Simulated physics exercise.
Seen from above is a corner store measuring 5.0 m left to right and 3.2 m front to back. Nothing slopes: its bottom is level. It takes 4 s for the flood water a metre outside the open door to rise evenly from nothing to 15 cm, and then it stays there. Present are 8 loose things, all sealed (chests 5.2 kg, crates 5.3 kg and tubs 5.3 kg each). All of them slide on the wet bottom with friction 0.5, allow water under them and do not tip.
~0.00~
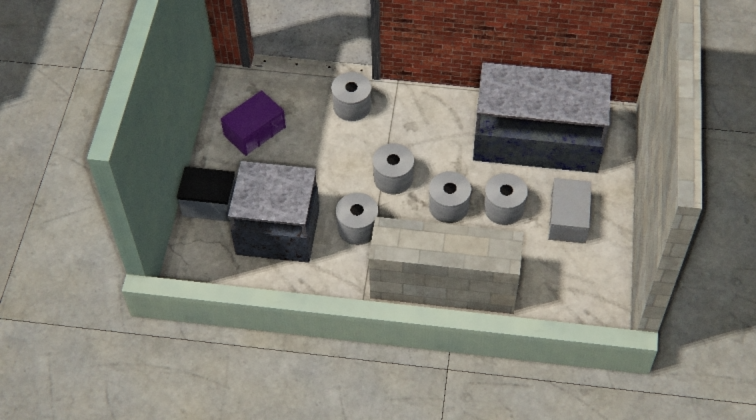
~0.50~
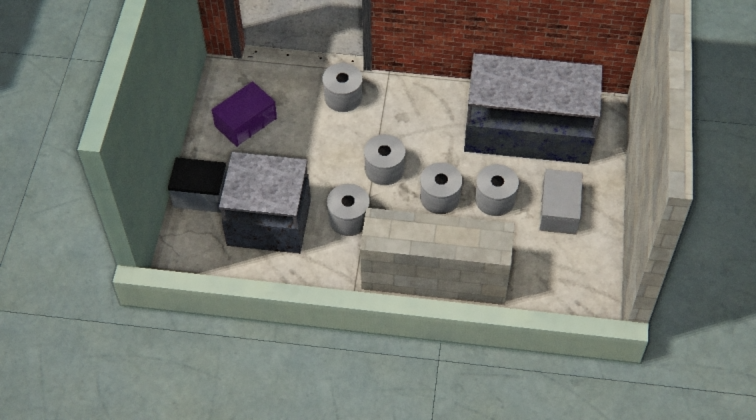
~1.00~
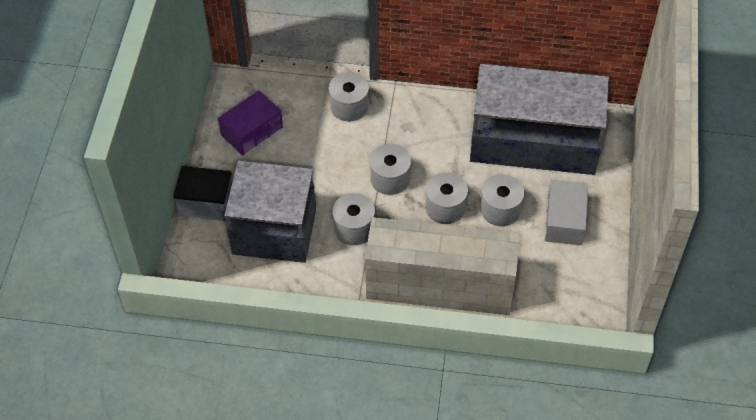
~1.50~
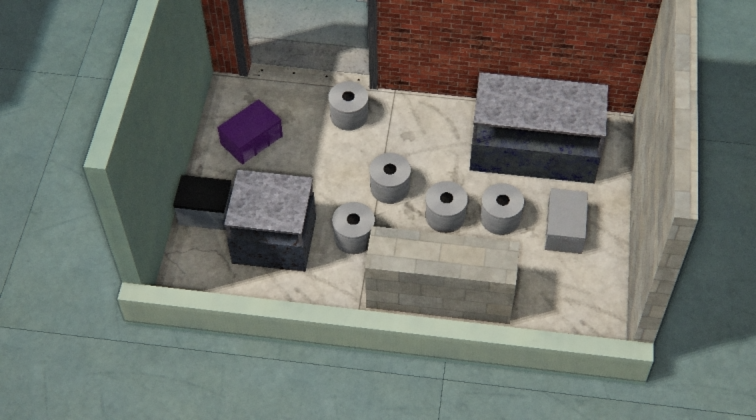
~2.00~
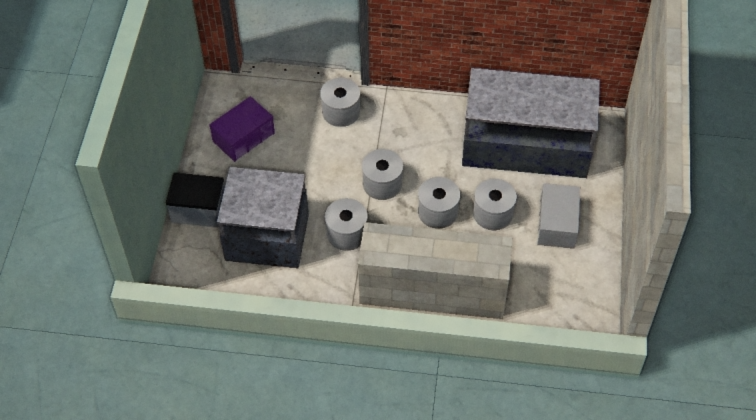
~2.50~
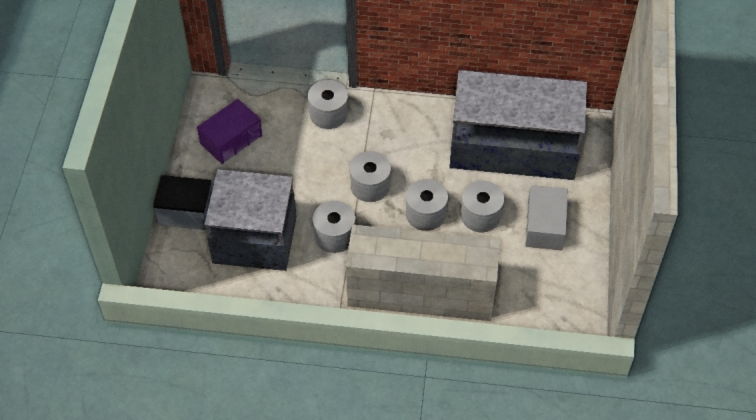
A purple crate, several round gray tubs and some blocky gray pieces sat inside a small walled room seen from above, and none of them moved while the view shifted slightly around.
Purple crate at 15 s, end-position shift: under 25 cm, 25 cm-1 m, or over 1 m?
It winds up well off.
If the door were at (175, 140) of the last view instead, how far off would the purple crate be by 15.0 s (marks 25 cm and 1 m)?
The purple crate drifts well away.
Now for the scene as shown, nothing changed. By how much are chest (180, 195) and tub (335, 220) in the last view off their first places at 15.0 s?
200 cm and 200 cm respectively.
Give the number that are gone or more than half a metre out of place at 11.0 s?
My count gives 6.
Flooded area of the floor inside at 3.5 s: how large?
I'd put it close to 1.0 m2.
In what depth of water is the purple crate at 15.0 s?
Depth approx. 12 cm.
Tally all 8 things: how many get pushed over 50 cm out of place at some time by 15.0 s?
The number is 8.
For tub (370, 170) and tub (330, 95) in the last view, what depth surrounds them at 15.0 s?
Some 12 cm at the first, some 6 cm at the second.
After 3.5 s the purple crate is near (228, 123), 0.0 m from its start, aground; 0 afloat.
After 6.8 s the purple crate is near (175, 242), 1.7 m from its start, afloat; 2 afloat.
After 11.0 s the purple crate is near (189, 268), 2.0 m from its start, afloat; 7 afloat.
After 15.0 s the purple crate is near (189, 267), 2.0 m from its start, afloat; 8 afloat.
